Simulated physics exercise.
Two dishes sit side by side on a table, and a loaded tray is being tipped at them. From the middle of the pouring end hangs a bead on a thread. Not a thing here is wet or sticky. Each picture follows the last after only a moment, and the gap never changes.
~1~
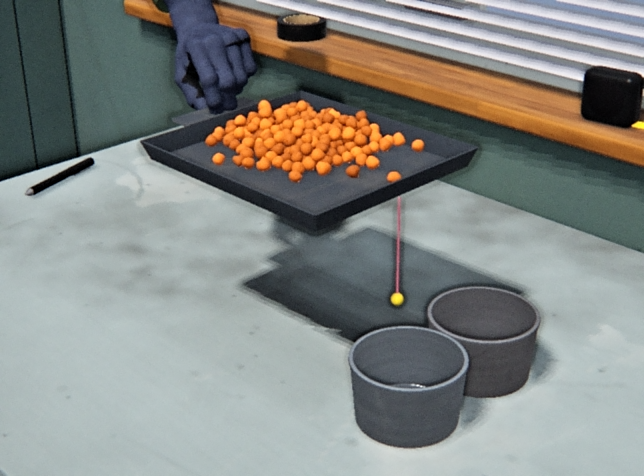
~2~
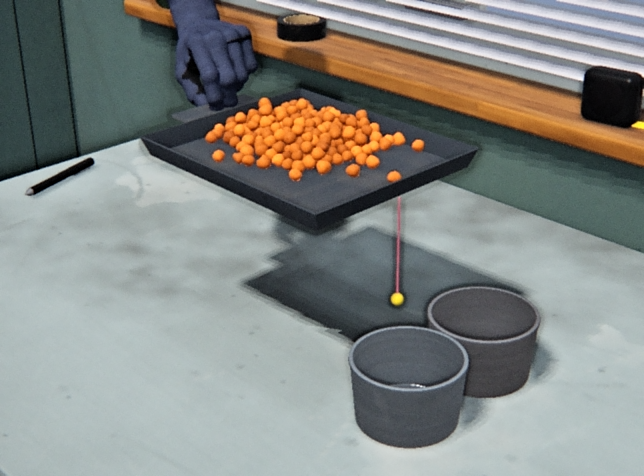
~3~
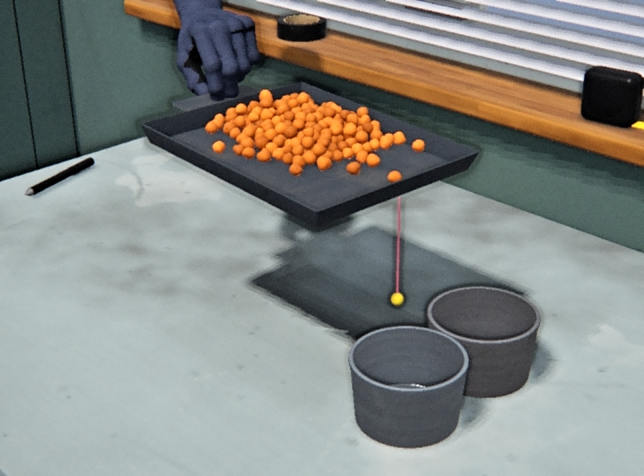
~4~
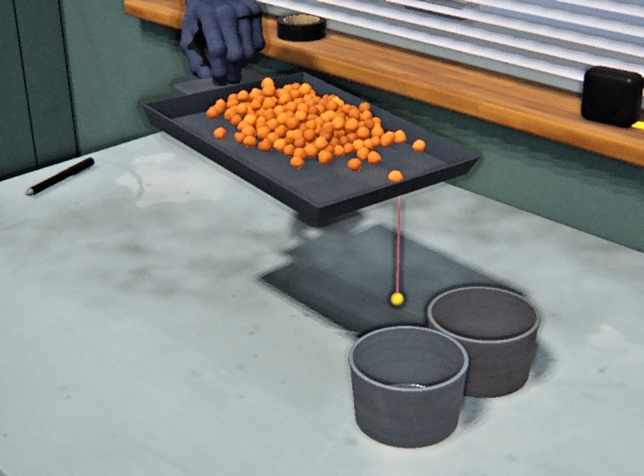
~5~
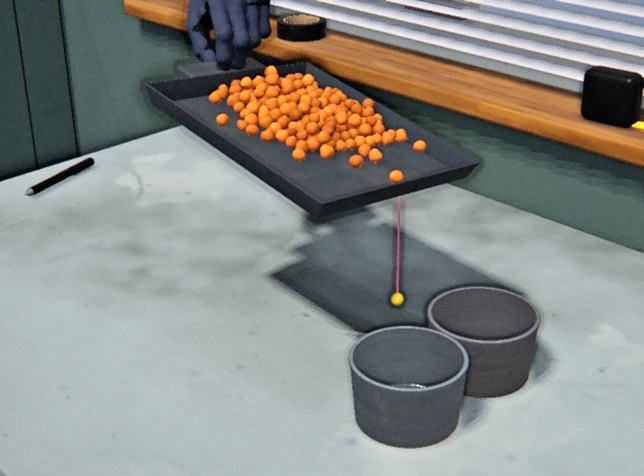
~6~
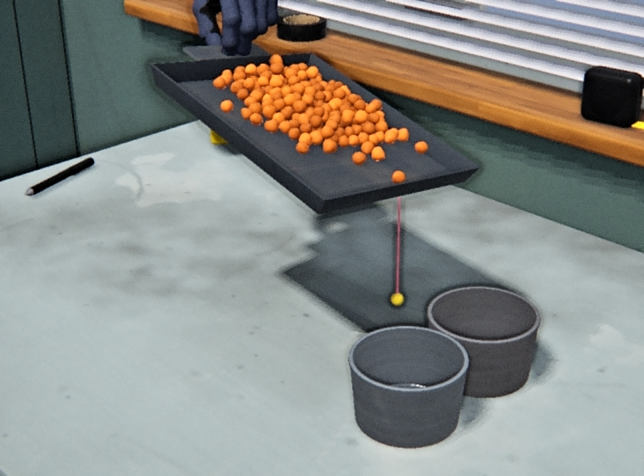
A gloved hand behind a dark tray piled with orange coated peanuts raised its far side, gradually tilting it toward the right corner above two dark dishes, while a yellow bead hung still on a thread.
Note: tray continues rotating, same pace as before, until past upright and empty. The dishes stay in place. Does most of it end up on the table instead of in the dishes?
Most likely the dishes will collect not even half of it.
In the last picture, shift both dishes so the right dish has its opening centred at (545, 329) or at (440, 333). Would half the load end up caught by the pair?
At place one the minor share; at place two the minor share.
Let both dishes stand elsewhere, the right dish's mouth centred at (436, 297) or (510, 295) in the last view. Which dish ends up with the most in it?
Placement one: The right-positioned dish. Placement two: The right-positioned dish.
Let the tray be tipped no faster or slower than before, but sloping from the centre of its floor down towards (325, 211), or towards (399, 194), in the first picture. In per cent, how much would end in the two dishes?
First heading roughly 20 %, second roughly 80 %.
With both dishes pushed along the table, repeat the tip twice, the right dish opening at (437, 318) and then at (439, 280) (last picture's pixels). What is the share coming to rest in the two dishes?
20% for the first placement, 60% for the second.
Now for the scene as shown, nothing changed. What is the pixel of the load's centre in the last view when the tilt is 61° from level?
Roughly at (431, 155).
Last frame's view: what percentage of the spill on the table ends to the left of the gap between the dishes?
I'd say some 20 in a hundred.
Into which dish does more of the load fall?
Well, that is right of the pair.
Shortly afterwards, tray tipped steeply; the bulk on the tray; only a few in the right dish; only a few outside both; a little in the air.
Next, tray tipped right over; a little on the tray; near a third in the right dish; near half outside both; a little in the air.
Some moments later, tray tipped past a quarter turn; near a third in the right dish; near two thirds outside both.
In the end, tray tipped past a quarter turn; none at all in the left dish; near a third in the right dish; near two thirds outside both.
